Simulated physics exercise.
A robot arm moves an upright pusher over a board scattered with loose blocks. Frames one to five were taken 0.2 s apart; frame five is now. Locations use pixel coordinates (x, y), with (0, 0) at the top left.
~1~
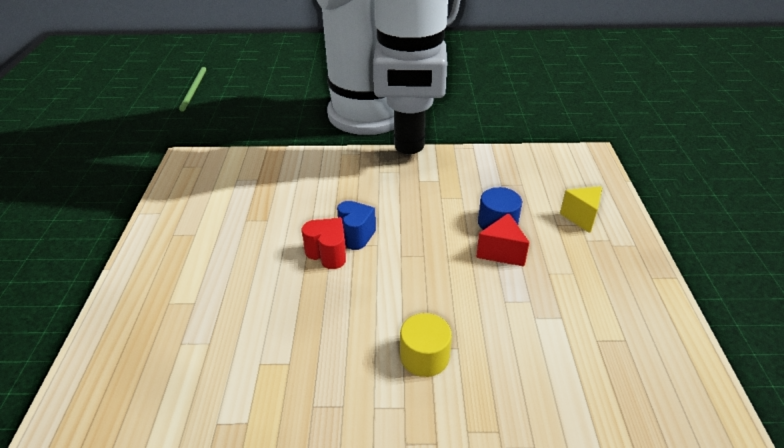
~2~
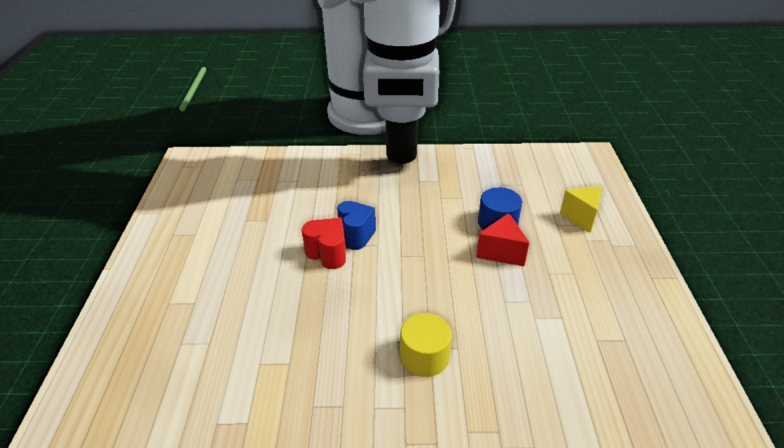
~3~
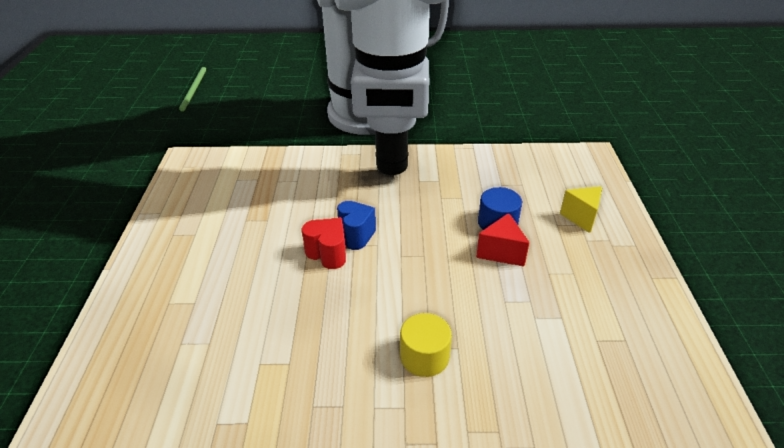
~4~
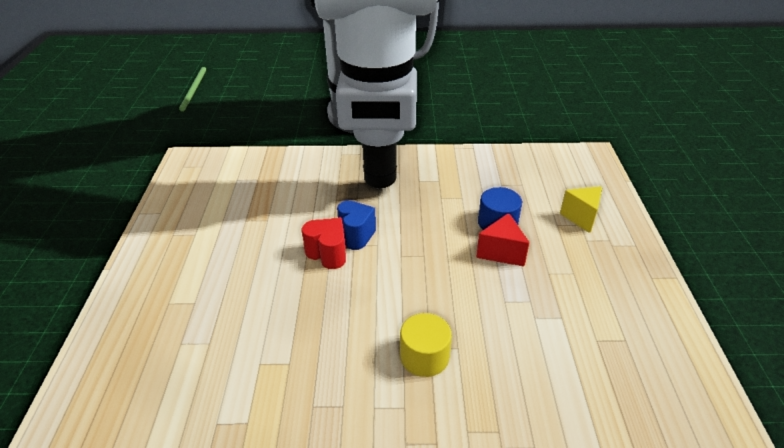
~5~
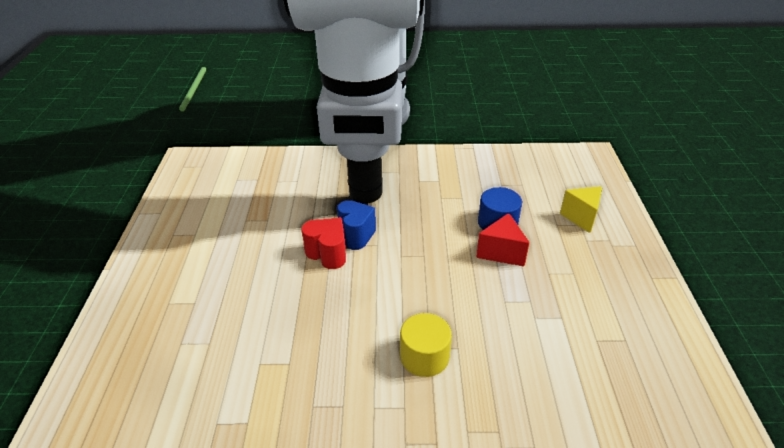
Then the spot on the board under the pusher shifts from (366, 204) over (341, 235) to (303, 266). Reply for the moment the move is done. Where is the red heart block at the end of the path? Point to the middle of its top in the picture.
Near (301, 270).
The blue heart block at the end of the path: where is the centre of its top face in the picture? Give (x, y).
Around pixel (355, 236).
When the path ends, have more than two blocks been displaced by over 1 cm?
No, it doesn't check out.
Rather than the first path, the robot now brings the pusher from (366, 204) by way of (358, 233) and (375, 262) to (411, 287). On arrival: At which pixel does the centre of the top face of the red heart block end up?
For the centre of its top, I'd go with (310, 247).
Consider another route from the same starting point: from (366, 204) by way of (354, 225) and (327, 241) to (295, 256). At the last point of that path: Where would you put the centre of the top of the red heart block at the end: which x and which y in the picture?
It is at (302, 257).
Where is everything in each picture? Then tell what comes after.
Lower end of the pusher at (409, 147), tops of blocks, red heart block at (325, 230), blue heart block at (355, 211), in the first frame.
Pusher at (402, 156), blocks as before, in the second frame.
Pusher at (392, 167), blocks as before, in the third frame.
Pusher at (380, 180), blocks as before, in the fourth frame.
Pusher at (366, 194), red heart block at (325, 230), blue heart block at (355, 211), in the fifth frame.
What follows on the original path. One third of the way, pusher at (349, 215); red heart block at (320, 237), turned 25° clockwise; blue heart block at (353, 222), turned 30° anticlockwise.
Two thirds of the way, pusher at (327, 236); red heart block at (313, 250), turned 60° clockwise; blue heart block at (355, 236), turned 60° anticlockwise.
At the end, pusher at (301, 256); red heart block at (301, 270), turned 15° clockwise; blue heart block at (355, 236), turned 65° anticlockwise.
